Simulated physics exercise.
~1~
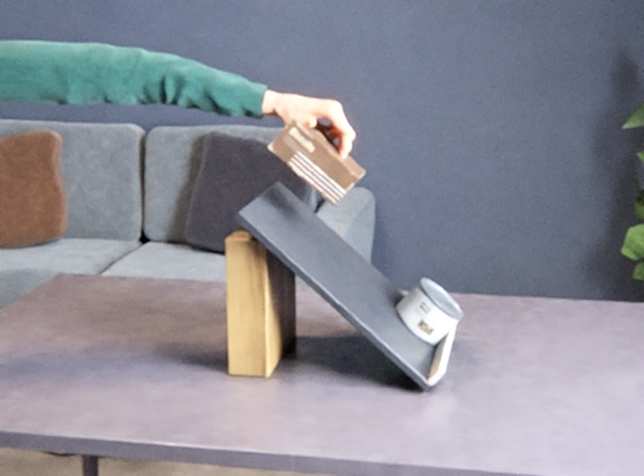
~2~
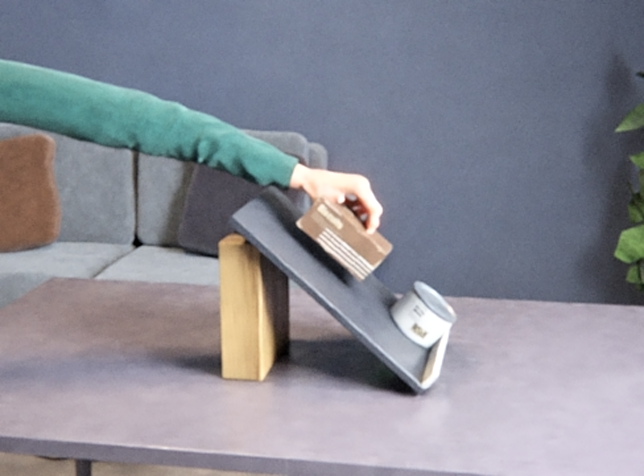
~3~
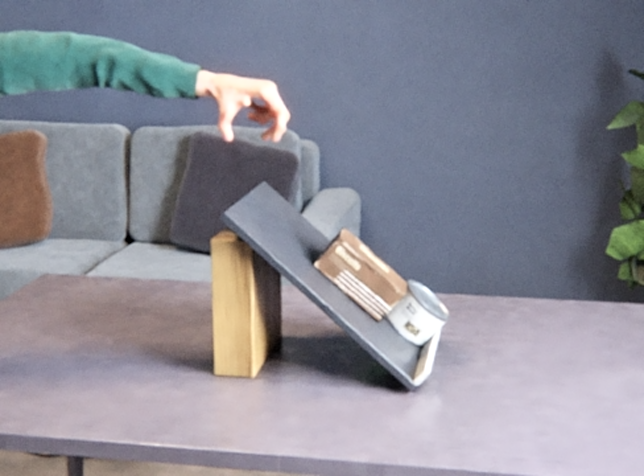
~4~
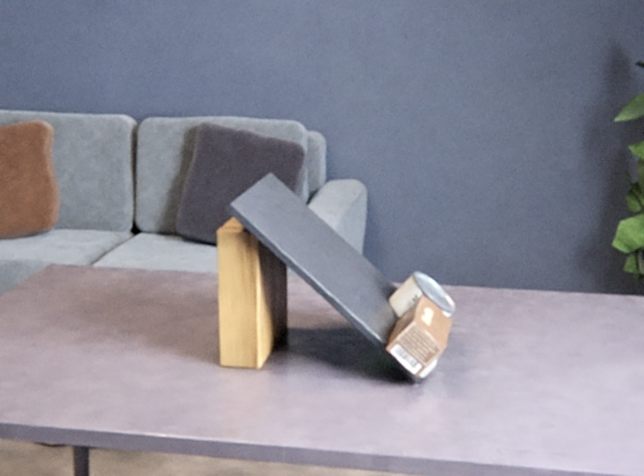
A dark board slopes down to the right from an upright wooden block on a grey-brown table, seen from the side by a slightly swaying camera. A white tub sits against the lip at the low end, with a grey sofa, cushions and a plant behind. A hand in a green sleeve reaches in from the left, lowers a small brown carton onto the slope, then lets go and draws back. The carton slides down towards the tub. It ends tilted at the bottom in front of the tub, which remains at the low end.
